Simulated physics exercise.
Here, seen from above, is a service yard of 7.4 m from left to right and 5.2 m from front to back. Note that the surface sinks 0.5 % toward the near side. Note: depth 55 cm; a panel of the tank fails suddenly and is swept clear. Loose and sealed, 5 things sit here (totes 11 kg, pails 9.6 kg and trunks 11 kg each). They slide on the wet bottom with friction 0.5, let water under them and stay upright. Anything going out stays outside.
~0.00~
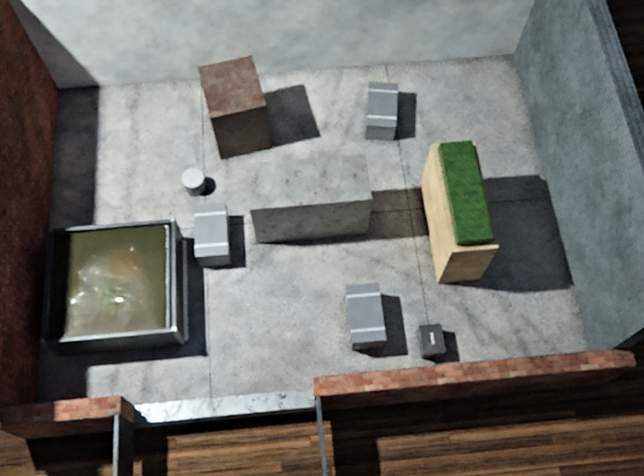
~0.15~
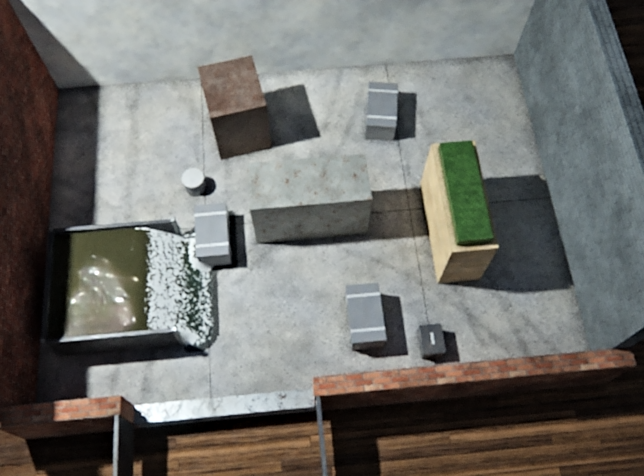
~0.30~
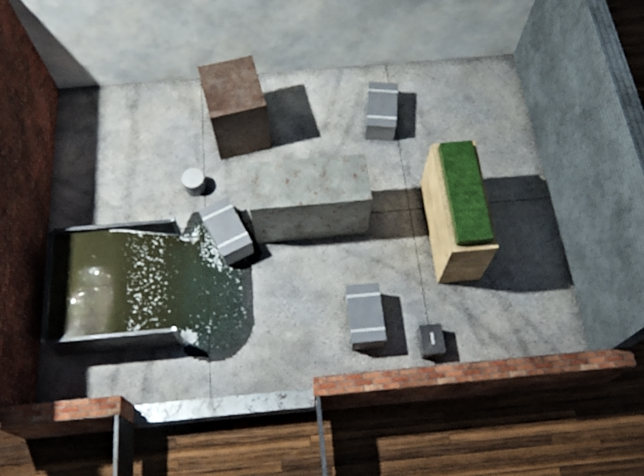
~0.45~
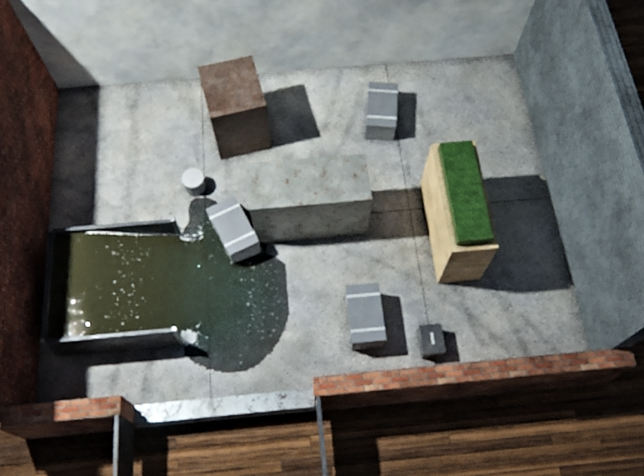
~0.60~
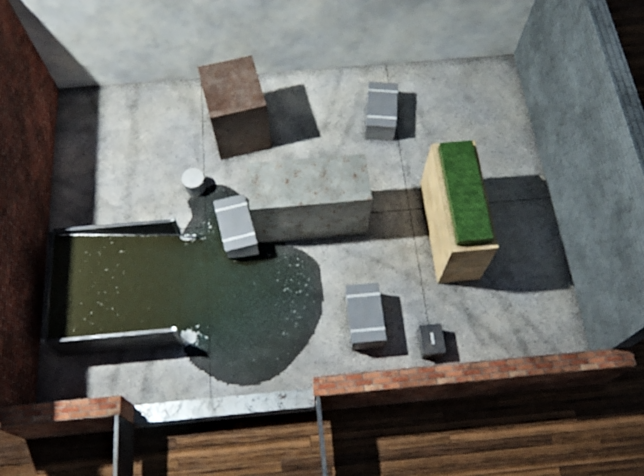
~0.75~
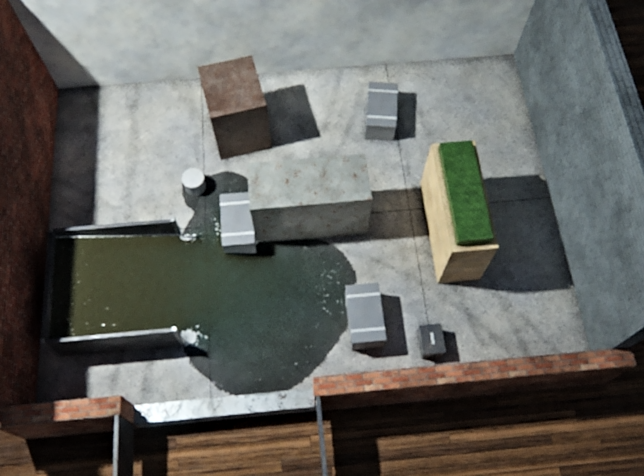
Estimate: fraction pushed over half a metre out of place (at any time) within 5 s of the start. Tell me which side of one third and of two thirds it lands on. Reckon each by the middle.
It lands at or above two thirds.
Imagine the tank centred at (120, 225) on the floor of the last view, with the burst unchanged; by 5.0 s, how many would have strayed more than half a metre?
That gives 5 of them.
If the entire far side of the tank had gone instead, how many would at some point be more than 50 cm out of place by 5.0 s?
Then the count would be 3.
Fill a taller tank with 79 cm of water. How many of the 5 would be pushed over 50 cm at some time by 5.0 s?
That would make 4 of them.
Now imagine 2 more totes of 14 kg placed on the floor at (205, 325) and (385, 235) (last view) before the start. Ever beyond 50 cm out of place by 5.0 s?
Above, above.
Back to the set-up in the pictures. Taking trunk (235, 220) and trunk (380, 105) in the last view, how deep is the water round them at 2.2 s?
Close to 8 and 0 centimetres.
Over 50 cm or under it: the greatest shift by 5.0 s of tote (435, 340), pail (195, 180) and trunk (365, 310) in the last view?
Result, in order: Overshooting / undershooting / overshooting.
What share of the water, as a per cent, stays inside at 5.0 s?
94 % or so.
After 1.1 s 0 of 5 are over 50 cm from their spots; 1 afloat.
After 2.2 s 3 of 5 are over 50 cm from their spots; 1 afloat.
After 3.5 s 3 of 5 are over 50 cm from their spots; 2 afloat.
After 5.0 s 4 of 5 are over 50 cm from their spots, and 4 have been at some point; 2 afloat.
